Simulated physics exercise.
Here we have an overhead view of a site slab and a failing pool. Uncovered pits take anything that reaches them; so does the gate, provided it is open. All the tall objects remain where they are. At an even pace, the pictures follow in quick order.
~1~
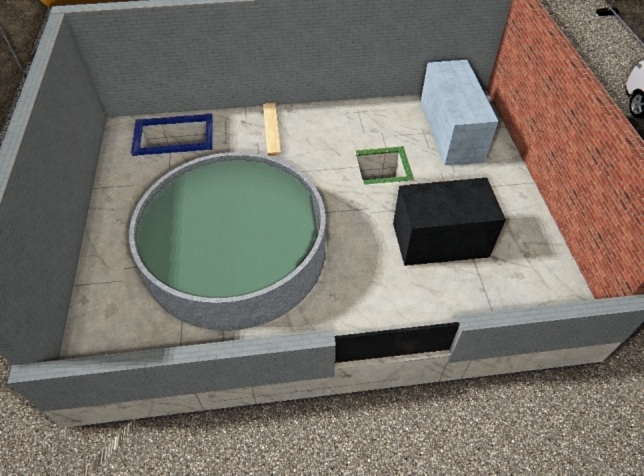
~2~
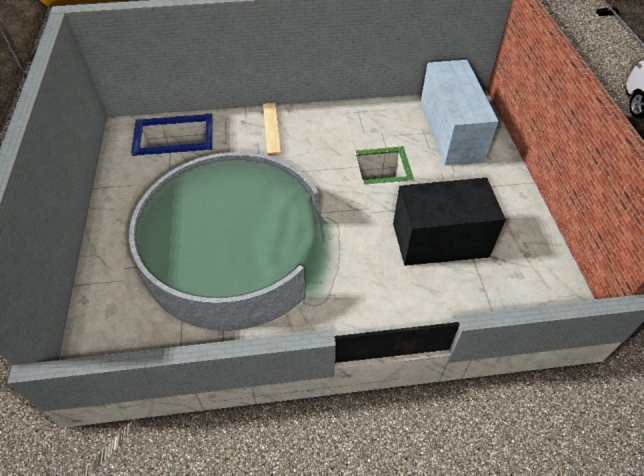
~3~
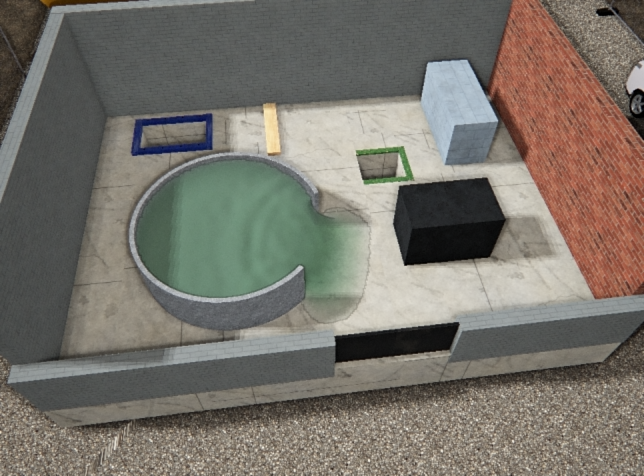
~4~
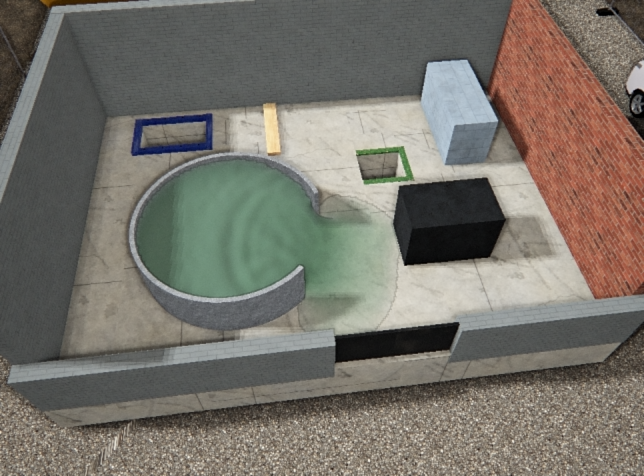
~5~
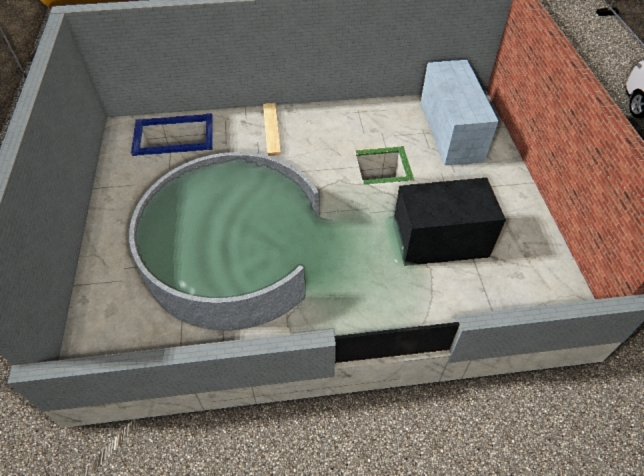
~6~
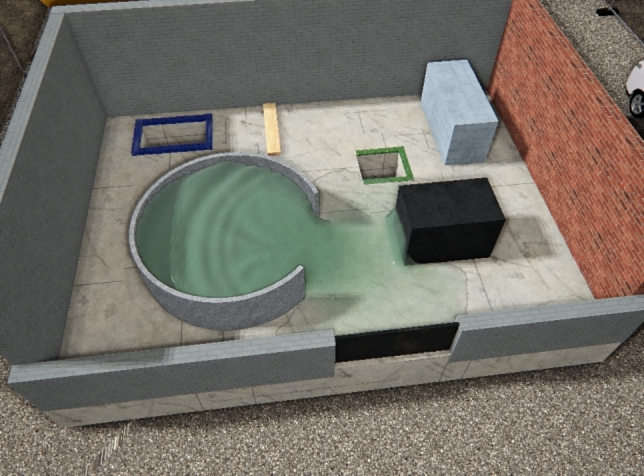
On a walled slab, a round tank opens and green water spreads right around a black block.
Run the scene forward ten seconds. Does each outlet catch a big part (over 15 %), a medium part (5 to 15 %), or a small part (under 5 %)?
Parts caught - gate: A small part; blue pit: A small part; green pit: A big part.
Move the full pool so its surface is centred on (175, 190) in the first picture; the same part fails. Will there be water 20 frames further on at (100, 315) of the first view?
There: No water.
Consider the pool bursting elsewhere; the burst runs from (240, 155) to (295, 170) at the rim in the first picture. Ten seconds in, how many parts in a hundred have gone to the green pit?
Near 15 per cent for green.
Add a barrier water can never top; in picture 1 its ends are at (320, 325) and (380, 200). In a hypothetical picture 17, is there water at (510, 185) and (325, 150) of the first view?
Spared, then submerged.
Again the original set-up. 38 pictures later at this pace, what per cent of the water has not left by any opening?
I reckon around 84 in a hundred.
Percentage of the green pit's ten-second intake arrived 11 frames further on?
Near 10 per cent, give or take.
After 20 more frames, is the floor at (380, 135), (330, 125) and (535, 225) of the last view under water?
Listed points: Unwetted / inundated / inundated.
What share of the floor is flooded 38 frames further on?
Around 70 percent.
A moment on, water covers 25 % of the floor; the gate 0 %, the blue pit 0 %, the green pit 1 %.
Next, water covers 40 % of the floor; the gate 0 %, the blue pit 0 %, the green pit 3 %.
Then, water covers 60 % of the floor; the gate 0 %, the blue pit 0 %, the green pit 7 %.
Later, water covers 70 % of the floor; the gate 0 %, the blue pit 0 %, the green pit 15 %.
In the end, water covers 95 % of the floor; the gate 0 %, the blue pit 0 %, the green pit 26 %.
